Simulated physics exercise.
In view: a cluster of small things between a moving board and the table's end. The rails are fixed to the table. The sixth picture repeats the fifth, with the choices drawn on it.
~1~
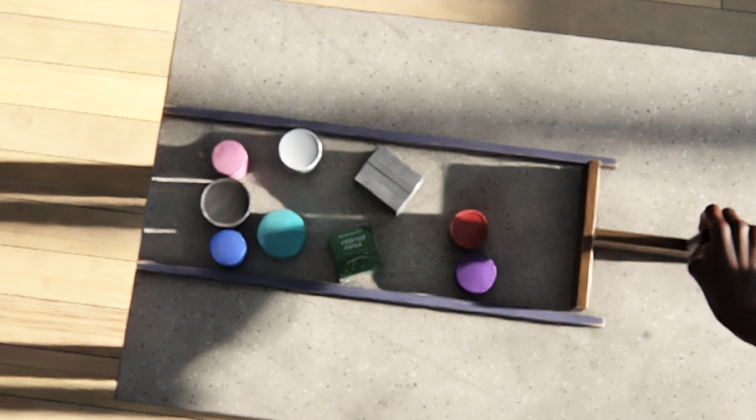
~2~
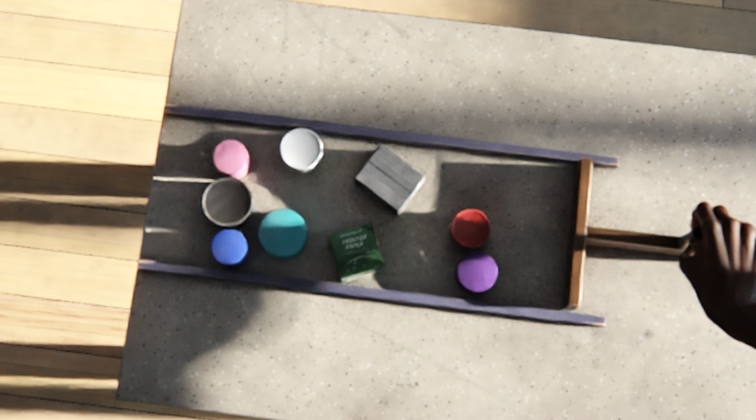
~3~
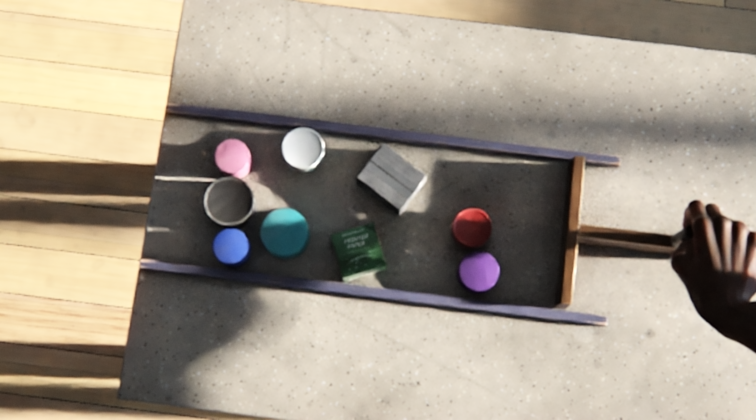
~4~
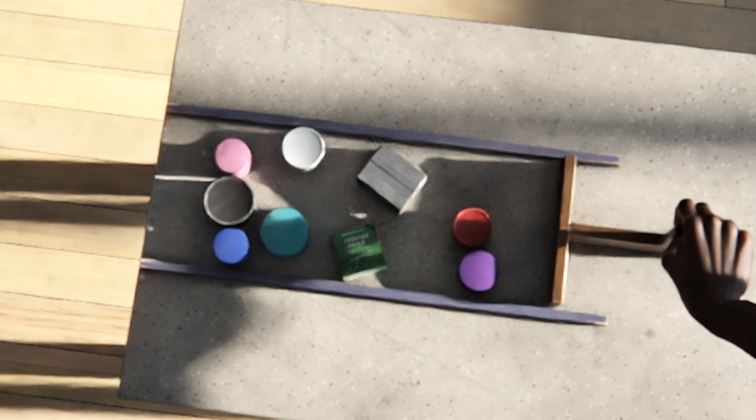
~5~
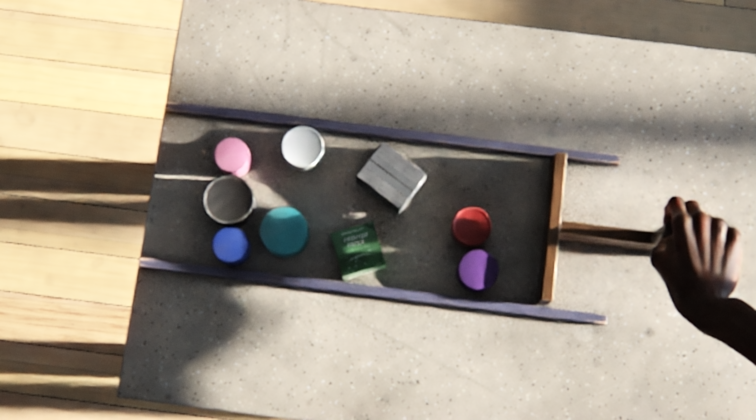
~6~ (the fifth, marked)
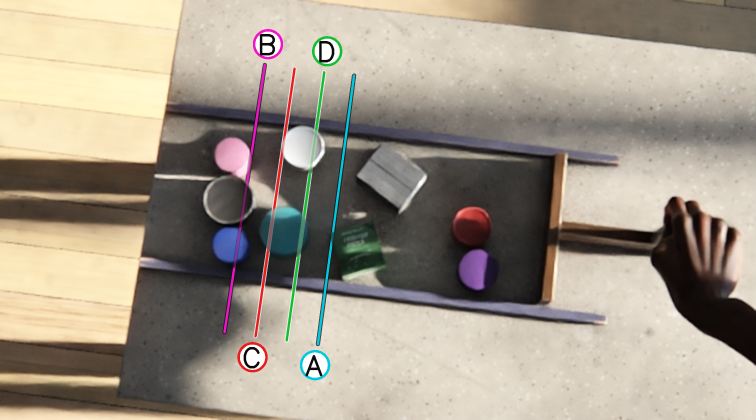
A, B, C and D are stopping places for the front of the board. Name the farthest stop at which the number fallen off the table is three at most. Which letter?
Stop at B.
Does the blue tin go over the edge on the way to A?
No.
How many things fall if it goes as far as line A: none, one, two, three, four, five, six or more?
The count is none.
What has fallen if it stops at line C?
The black jar.
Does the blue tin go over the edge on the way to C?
No.
On the marked copy, A at (336, 207); B at (245, 196); C at (276, 199); D at (306, 203).
Following B. Soon after the start, board (444, 212); purple tin (411, 263); red tub (416, 222).
Later, board (333, 199); black jar (189, 177); turquoise tin (229, 203).
In the end, board (246, 188); pink tin over the edge; black jar over the edge; two fallen.
As for the rest, A is within the limit but short; C is within the limit but short; D is within the limit but short.
